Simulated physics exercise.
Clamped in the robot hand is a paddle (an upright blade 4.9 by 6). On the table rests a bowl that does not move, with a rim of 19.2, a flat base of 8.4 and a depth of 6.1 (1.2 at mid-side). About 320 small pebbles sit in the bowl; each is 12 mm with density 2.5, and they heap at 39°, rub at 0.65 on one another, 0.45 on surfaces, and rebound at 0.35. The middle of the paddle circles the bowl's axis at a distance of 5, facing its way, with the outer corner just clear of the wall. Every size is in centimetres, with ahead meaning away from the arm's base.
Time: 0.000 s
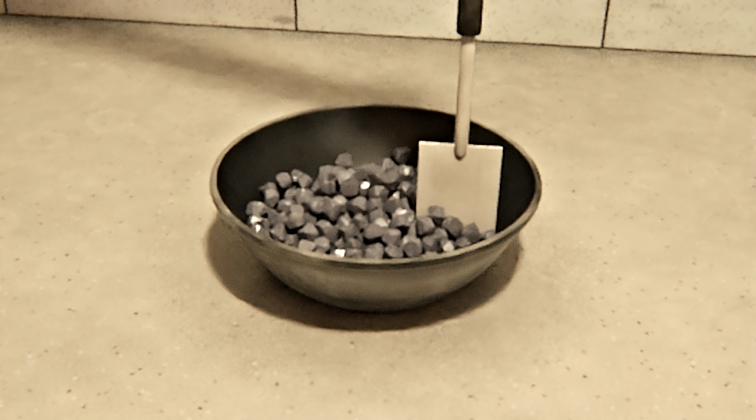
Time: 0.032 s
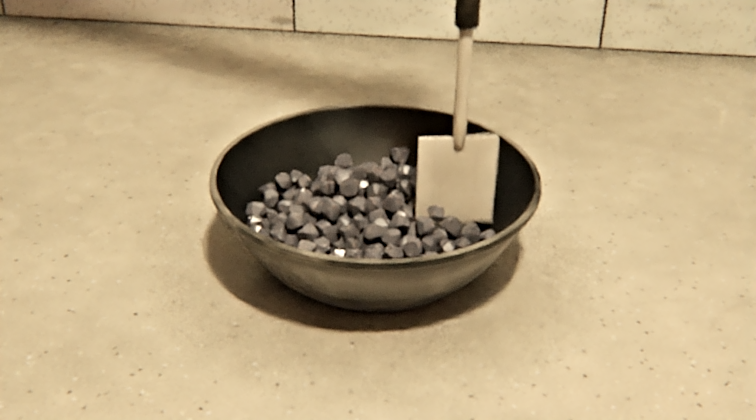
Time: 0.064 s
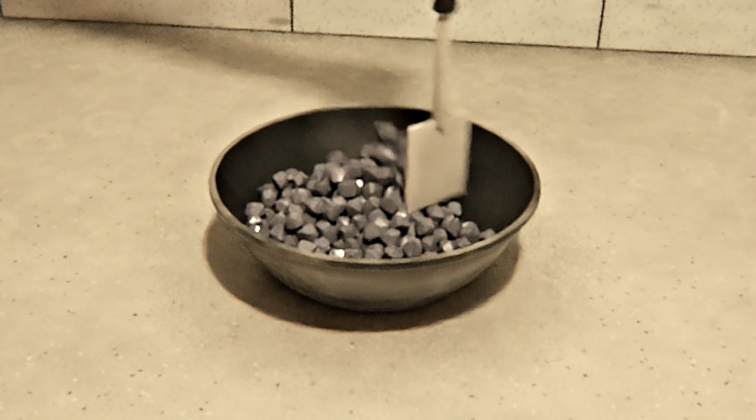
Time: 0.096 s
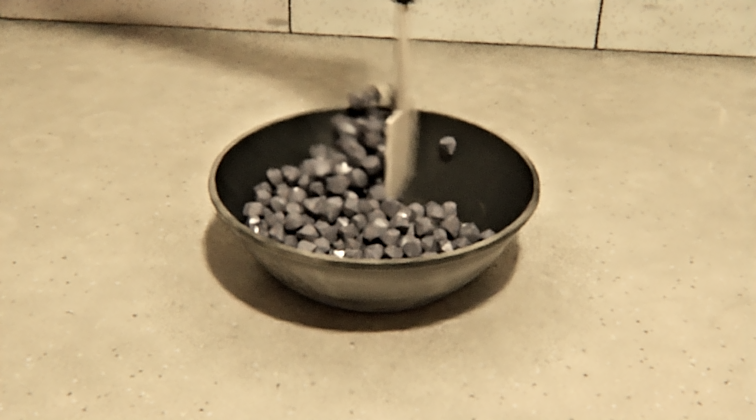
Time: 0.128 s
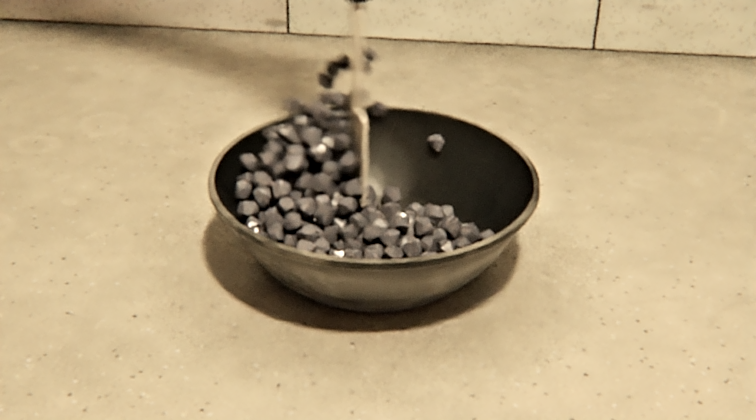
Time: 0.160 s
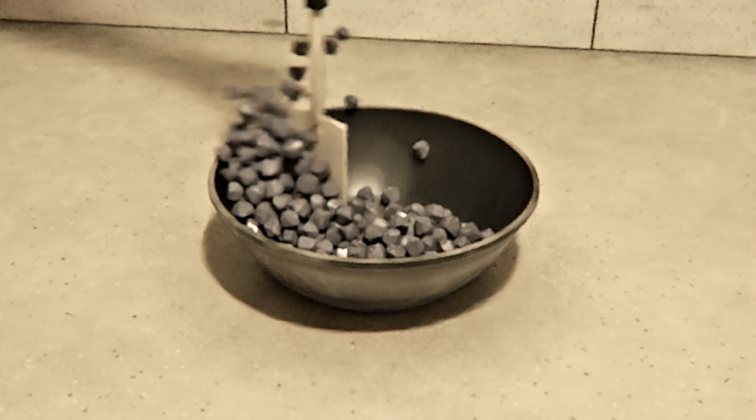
White paddle sweeping from right to left through dark pebbles in a bowl, heaping them up the left side and tossing some upward.
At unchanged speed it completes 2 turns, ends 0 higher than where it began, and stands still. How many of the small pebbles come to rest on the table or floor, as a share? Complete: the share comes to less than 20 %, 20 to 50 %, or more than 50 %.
The share comes to more than 50 %.
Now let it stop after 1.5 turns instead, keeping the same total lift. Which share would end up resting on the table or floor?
That would give some 55 percent.
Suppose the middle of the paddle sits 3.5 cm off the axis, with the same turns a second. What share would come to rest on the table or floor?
Around 45 in a hundred.
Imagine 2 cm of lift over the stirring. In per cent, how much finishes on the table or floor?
It comes to some 45 per cent.
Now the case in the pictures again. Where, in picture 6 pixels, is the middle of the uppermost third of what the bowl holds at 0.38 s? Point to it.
I'd put its middle near (487, 162).
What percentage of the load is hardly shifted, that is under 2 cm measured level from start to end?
Something close to 5 percent, I'd say.
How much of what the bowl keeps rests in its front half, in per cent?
50 %.
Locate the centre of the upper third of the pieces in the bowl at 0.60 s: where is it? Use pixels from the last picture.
Near pixel (295, 242).
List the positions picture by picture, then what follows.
In the first picture, paddle neck at (462, 122), 0° round; upper third of the load around (373, 218), from x 255 to 490, top at y 155; 324 in the bowl.
In the second picture, paddle neck at (461, 114), 13° round; upper third of the load around (375, 213), from x 255 to 490, top at y 155.
In the third picture, paddle neck at (440, 97), 44° round; upper third of the load around (374, 200), from x 255 to 485, top at y 135.
In the fourth picture, paddle neck at (402, 86), 77° round; upper third of the load around (358, 184), from x 255 to 485, top at y 90.
In the fifth picture, paddle neck at (357, 84), 109° round; upper third of the load around (321, 171), from x 240 to 485, top at y 55; 321 in the bowl, 3 in flight or on the tool.
In the sixth picture, paddle neck at (317, 92), 141° round; upper third of the load around (286, 170), from x 225 to 485, top at y 35; 313 in the bowl, 11 in flight or on the tool.
By 0.38 s, 5° round, highest piece 10 above the table; 209 in the bowl, 52 on the table or floor, 63 in flight or on the tool.
By 0.60 s, 228° round, highest piece 9 above the table; 161 on the table or floor, 141 in the bowl, 22 in flight or on the tool.
By 0.91 s, 0° round, highest piece 4 above the table; 202 on the table or floor, 122 in the bowl.
By 1.61 s, 0° round, highest piece 4 above the table; 202 on the table or floor, 122 in the bowl.
Final count, 202 on the table or floor, 122 in the bowl. That is 62 % on the table or floor.
